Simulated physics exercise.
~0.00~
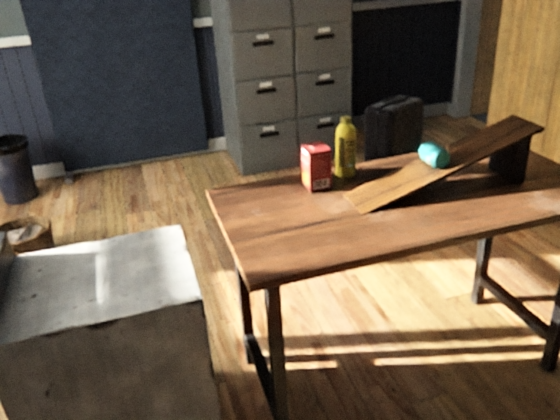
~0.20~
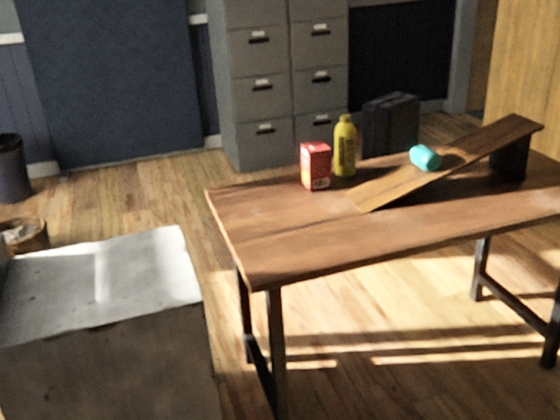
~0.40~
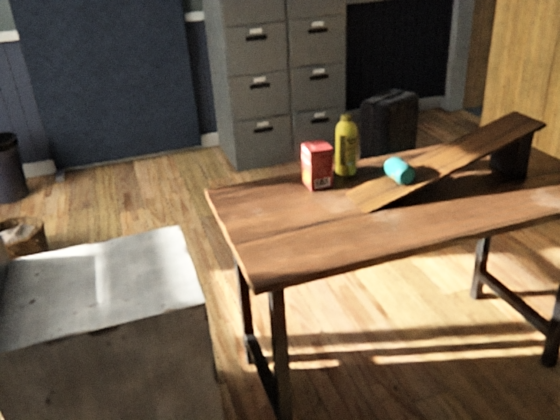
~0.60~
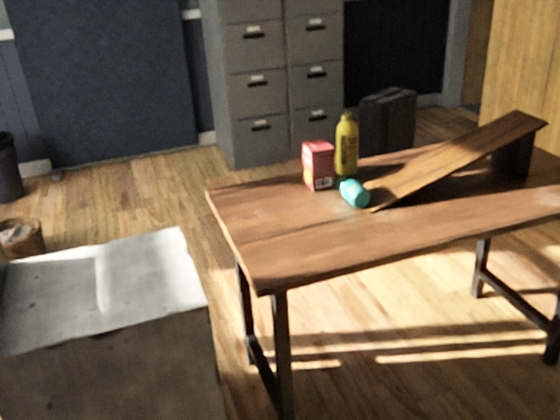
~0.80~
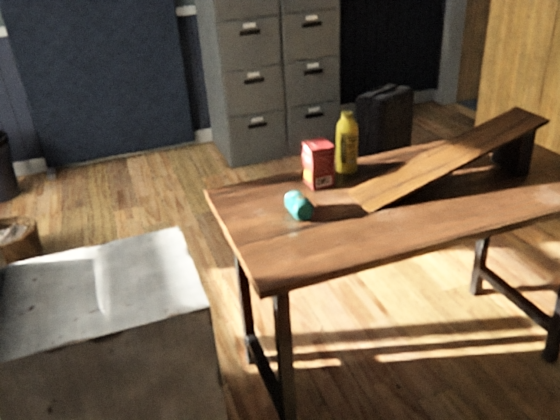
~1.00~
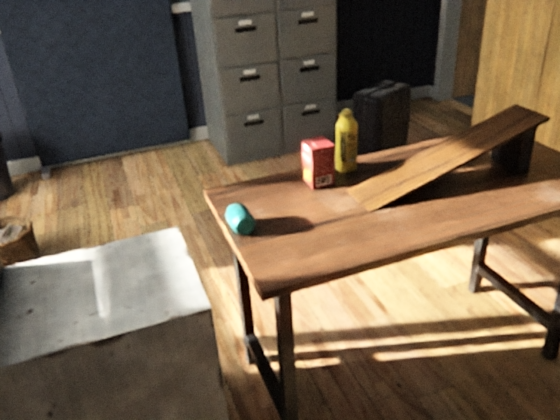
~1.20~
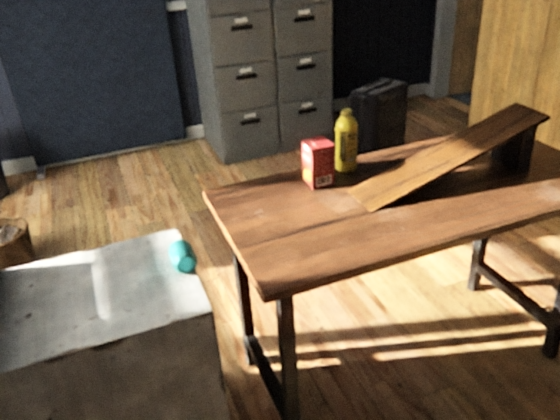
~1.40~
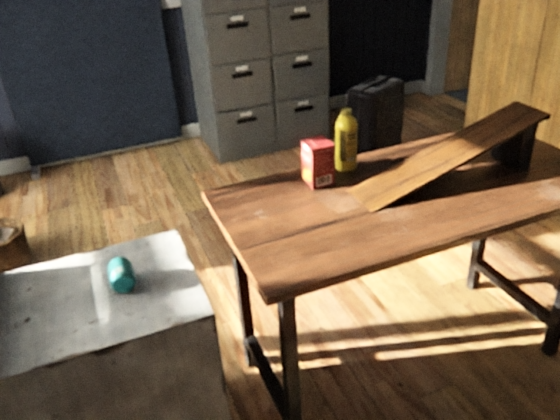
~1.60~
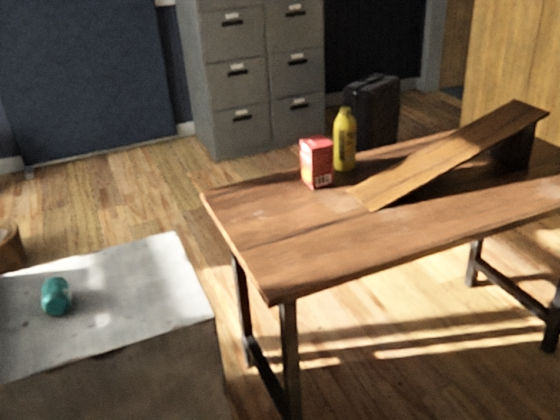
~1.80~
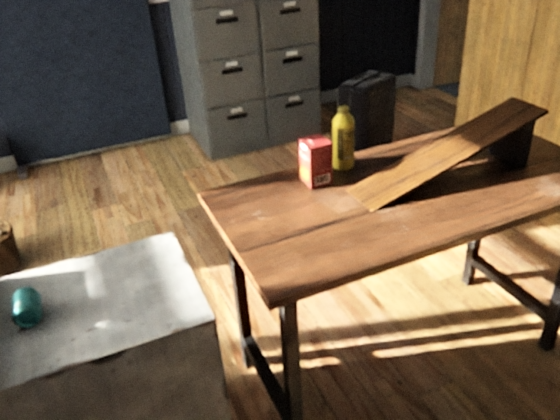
A turquoise can lies on its side on a wooden ramp atop a brown table, with a yellow bottle and a red carton standing nearby. It rolls down the ramp to the left, passing in front of the bottle and carton, and continues across the tabletop to the left edge. The can leaves the table, clears the gap and comes down on a lower, pale top. It keeps rolling left across that surface as the view drifts slightly. At the end it is near the left side of the view, still on the lower top, while the bottle and carton remain standing in place.
